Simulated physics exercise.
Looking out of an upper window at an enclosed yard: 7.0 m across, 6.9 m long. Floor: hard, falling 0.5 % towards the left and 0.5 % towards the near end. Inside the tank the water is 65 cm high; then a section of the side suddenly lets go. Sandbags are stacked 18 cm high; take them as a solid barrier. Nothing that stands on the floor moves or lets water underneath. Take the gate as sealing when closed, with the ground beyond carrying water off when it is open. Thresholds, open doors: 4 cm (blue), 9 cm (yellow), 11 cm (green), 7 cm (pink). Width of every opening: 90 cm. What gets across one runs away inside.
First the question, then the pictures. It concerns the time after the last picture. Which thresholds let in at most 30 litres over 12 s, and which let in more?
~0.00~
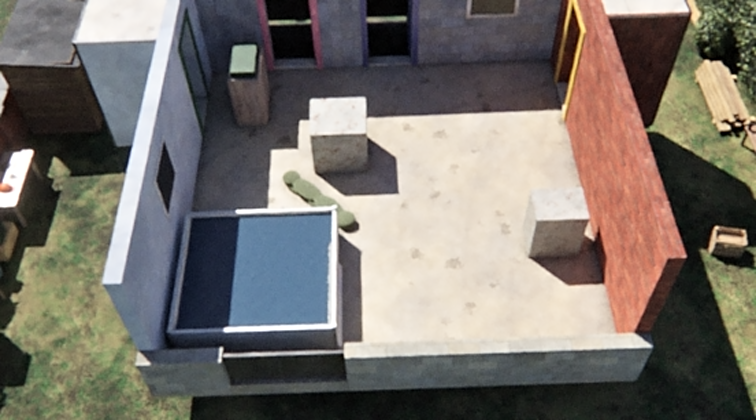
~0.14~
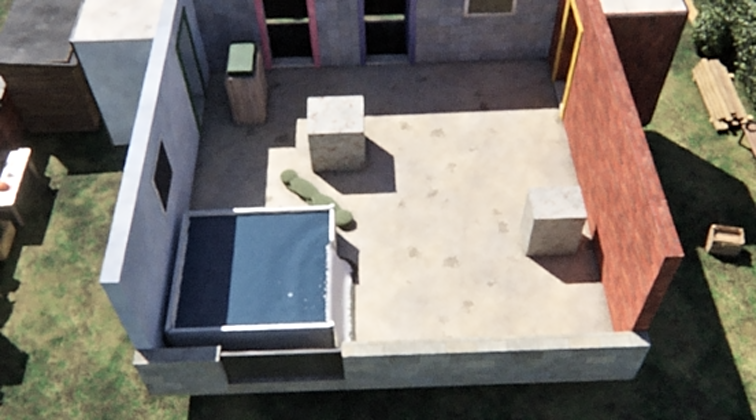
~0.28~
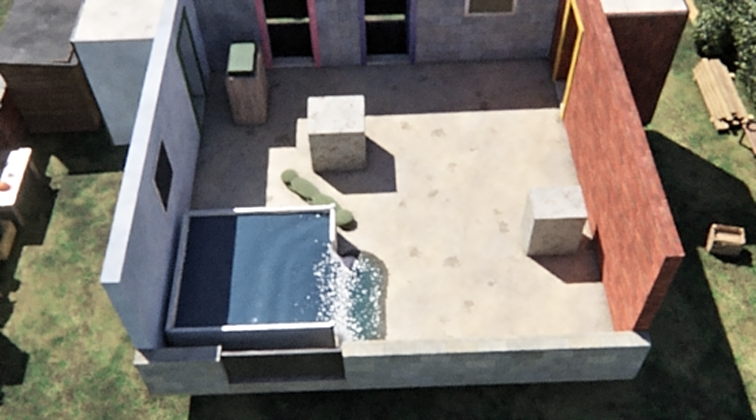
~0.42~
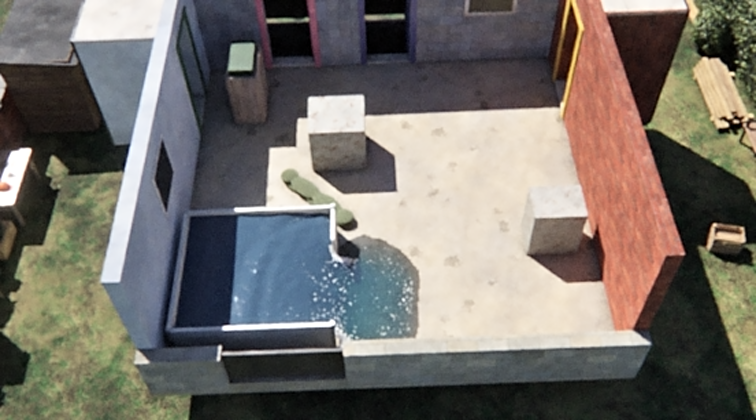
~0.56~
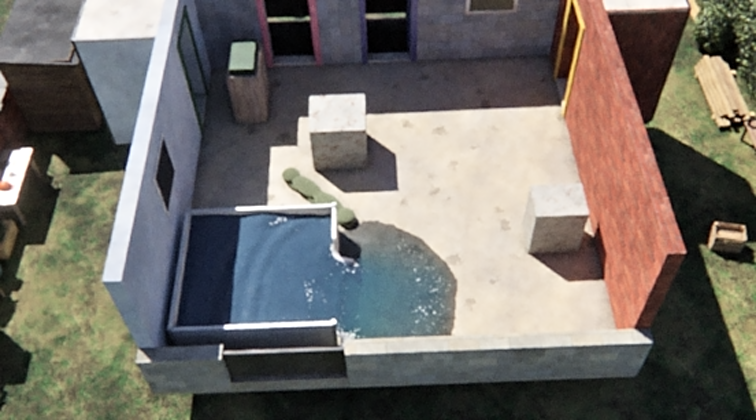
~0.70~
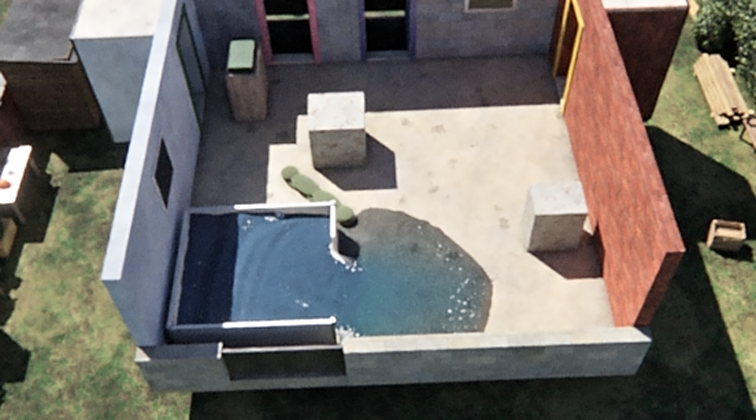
The blue door lets in more; the yellow door lets in at most that; the green door lets in at most that; the pink door lets in at most that.
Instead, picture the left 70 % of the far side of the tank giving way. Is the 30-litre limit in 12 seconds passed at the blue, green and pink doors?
So blue ends up past the limit, green past the limit, pink past the limit.
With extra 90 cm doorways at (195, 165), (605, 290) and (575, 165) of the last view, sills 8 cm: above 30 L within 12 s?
First doorway falls short, second gets there, third falls short.
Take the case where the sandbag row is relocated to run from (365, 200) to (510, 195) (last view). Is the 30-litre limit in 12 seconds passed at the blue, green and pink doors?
Checking the limit, blue is fine, green is fine, pink is fine.
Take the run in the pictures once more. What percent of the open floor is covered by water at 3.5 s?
Wet share: Near 40 percent.
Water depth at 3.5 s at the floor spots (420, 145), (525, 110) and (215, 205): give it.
0, 4 and 0 cm, respectively.
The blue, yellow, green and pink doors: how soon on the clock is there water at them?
So blue at 5.0 s, yellow at 3.2 s, green at 8.0 s, and pink at 6.0 s.
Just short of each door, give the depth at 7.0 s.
In centimetres, the blue door has 9, the yellow door 9, the green door 0 and the pink door 4.
After 1.4 s water covers 30 % of the floor and is deepest (35 cm) near (341, 331); blue door not reached, yellow door not reached, green door not reached, pink door not reached.
After 2.2 s water covers 35 % of the floor and is deepest (46 cm) near (620, 350); blue door not reached, yellow door not reached, green door not reached, pink door not reached.
After 3.5 s water covers 40 % of the floor and is deepest (40 cm) near (613, 320); blue door not reached, yellow door 6 cm at the sill, 0 L in, green door not reached, pink door not reached.
After 7.0 s water covers 80 % of the floor and is deepest (16 cm) near (376, 360); blue door 9 cm at the sill, 7 L in, yellow door 9 cm at the sill, 2 L in, green door not reached, pink door 4 cm at the sill, 0 L in.
After 12.0 s water covers 95 % of the floor and is deepest (18 cm) near (331, 223); blue door 9 cm at the sill, 103 L in, yellow door 7 cm at the sill, 9 L in, green door 6 cm at the sill, 0 L in, pink door 8 cm at the sill, 2 L in.
